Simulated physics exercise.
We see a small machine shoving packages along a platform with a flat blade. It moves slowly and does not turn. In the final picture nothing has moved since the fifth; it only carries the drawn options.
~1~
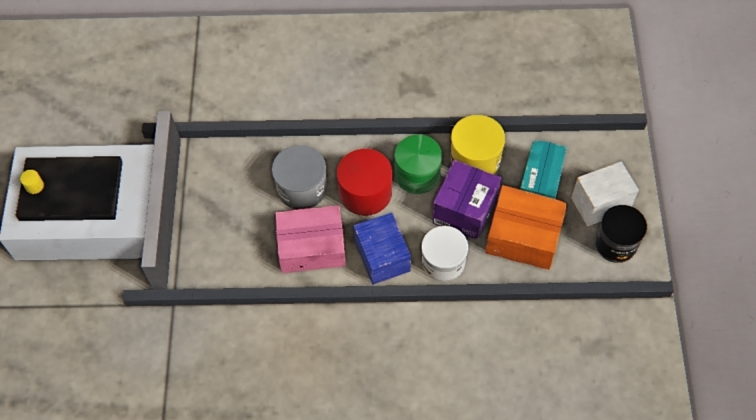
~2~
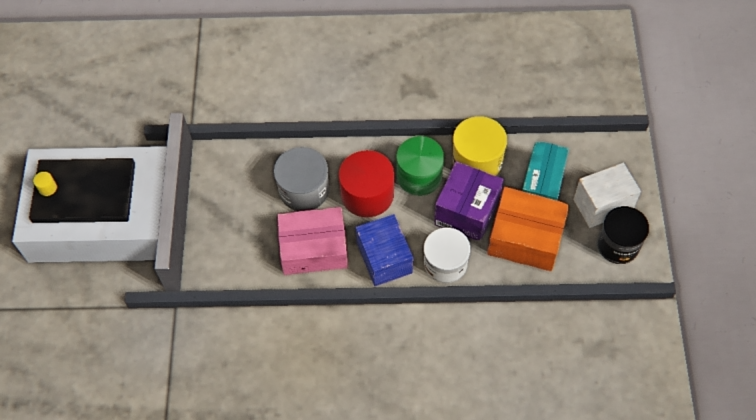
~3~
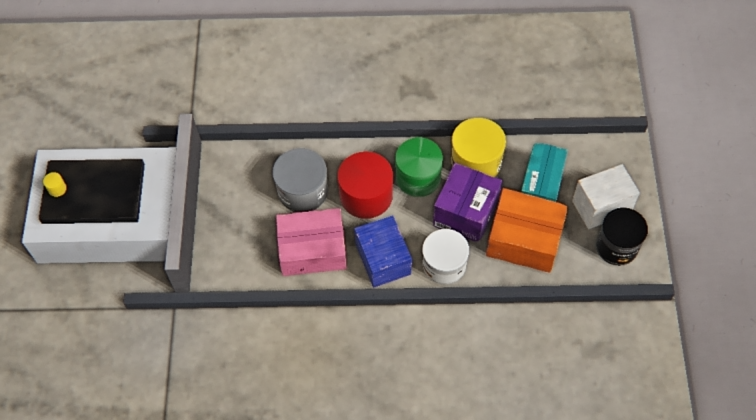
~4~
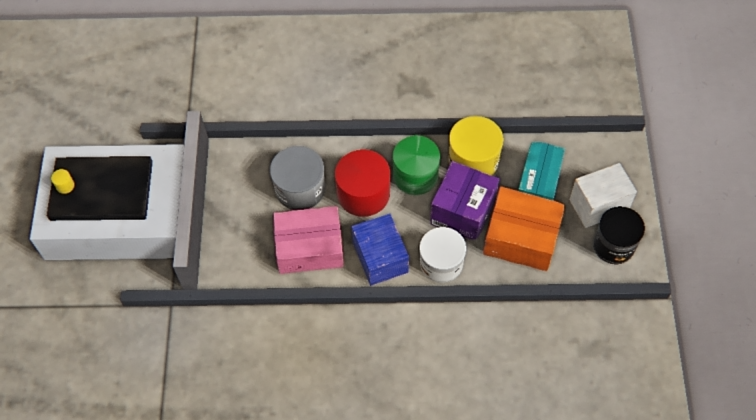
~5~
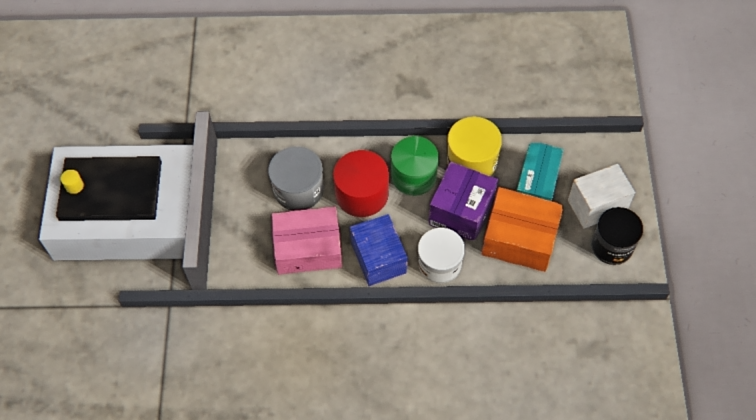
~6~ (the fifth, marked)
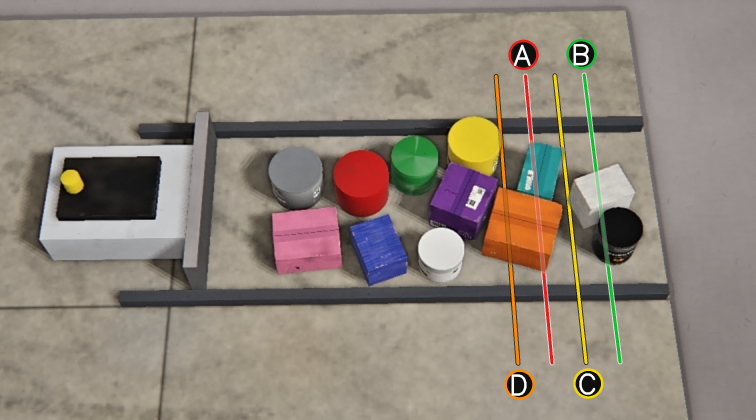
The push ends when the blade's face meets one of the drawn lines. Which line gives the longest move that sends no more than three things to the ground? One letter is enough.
No farther than D.
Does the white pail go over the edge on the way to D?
By then, no.
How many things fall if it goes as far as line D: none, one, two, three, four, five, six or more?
By then, three.
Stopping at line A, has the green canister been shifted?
Yes.
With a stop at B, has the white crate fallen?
Yes.
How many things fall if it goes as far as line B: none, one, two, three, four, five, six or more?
Six or more.
On the marked copy, A at (538, 209); B at (601, 208); C at (569, 208); D at (506, 209).
With D. Early on, robot (228, 186); yellow pail (479, 148); white pail (446, 256).
Further on, robot (340, 184); black pail (672, 242); white crate (633, 183).
At the end, robot (425, 183); white crate over the edge; black pail over the edge; three fallen.
As for the rest, A drops six; B drops nine; C drops six.
